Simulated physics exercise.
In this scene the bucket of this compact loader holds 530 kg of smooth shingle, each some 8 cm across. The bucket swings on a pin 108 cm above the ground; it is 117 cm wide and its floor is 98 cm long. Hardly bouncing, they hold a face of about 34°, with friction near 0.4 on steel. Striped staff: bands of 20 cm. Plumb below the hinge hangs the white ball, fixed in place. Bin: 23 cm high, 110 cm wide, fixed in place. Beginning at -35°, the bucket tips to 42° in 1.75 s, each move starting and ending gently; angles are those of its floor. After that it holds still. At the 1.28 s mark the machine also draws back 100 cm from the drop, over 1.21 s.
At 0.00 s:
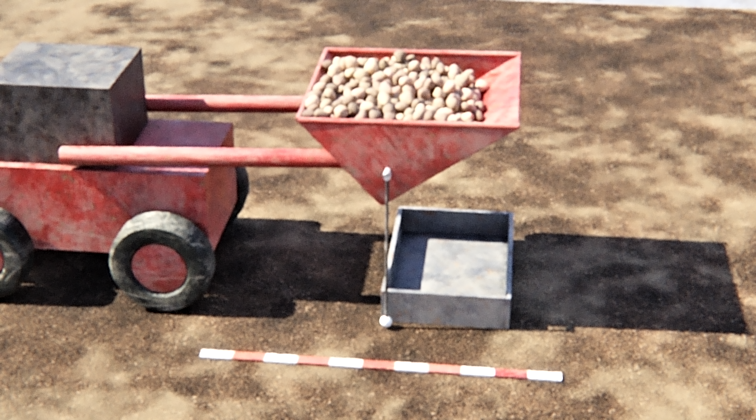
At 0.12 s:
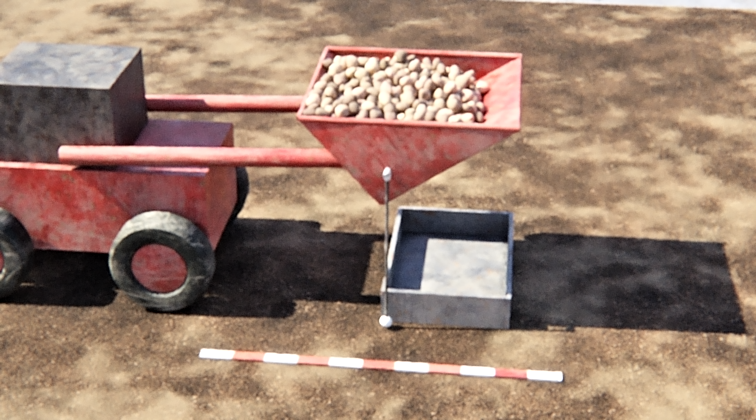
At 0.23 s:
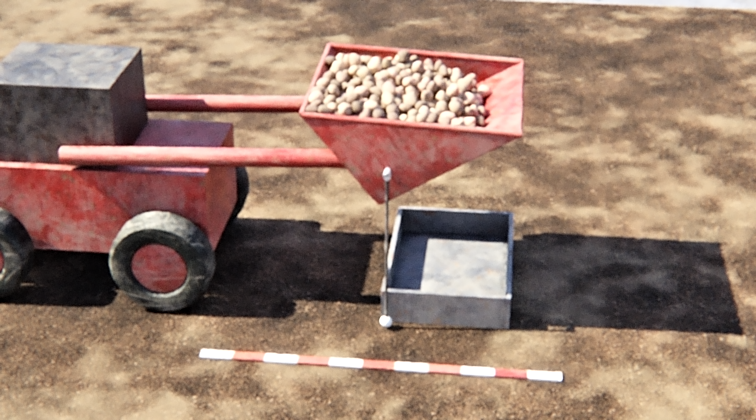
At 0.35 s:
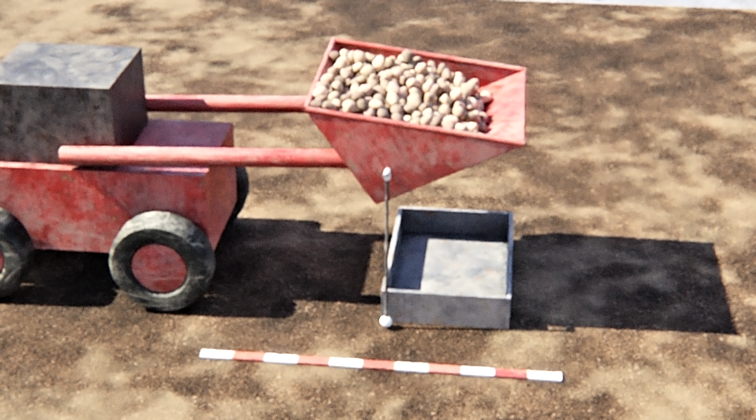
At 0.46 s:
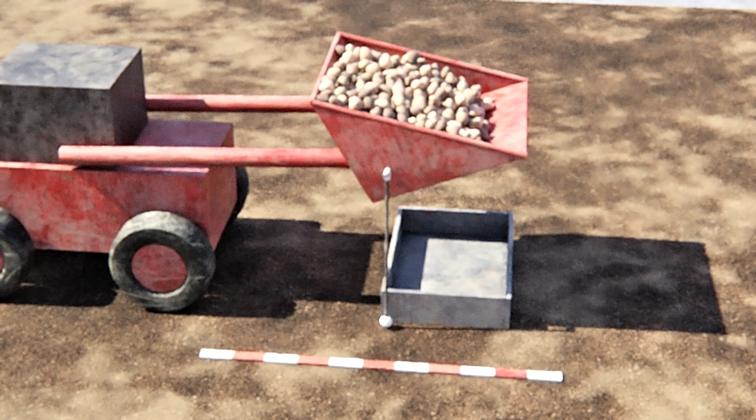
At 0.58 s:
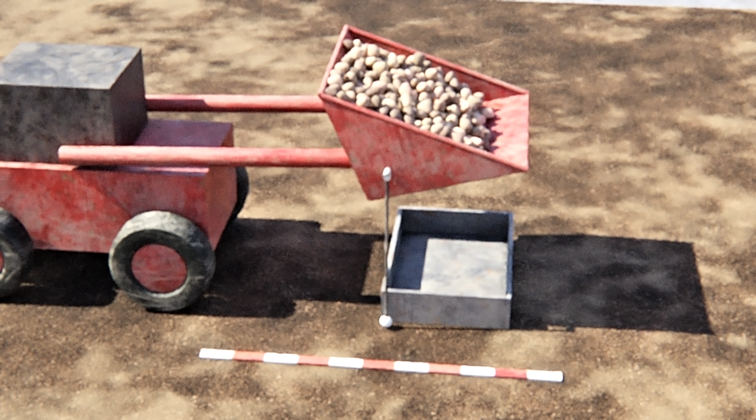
Red loader slowly tilting its raised bucket of smooth, pale stones down toward the right above an open grey box on bare ground.
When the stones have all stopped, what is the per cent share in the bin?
The share is about 55 per cent.
After 1.3 s the floor is at 30°; 91 % in the bucket, 4 % in the bin, 5 % beside or beyond the bin; the foremost stones are at (533, 239).
After 1.9 s the floor is at 42°; 5 % in the bucket, 56 % in the bin, 39 % beside or beyond the bin; the foremost stones are at (640, 271).
After 2.9 s the floor is at 42°; 0 % in the bucket, 1 % short of the bin, 57 % in the bin, 42 % beside or beyond the bin; the foremost stones are at (734, 283).
After 5.6 s the floor is at 42°; 0 % in the bucket, 1 % short of the bin, 57 % in the bin, 42 % beside or beyond the bin; the foremost stones are at (734, 283).
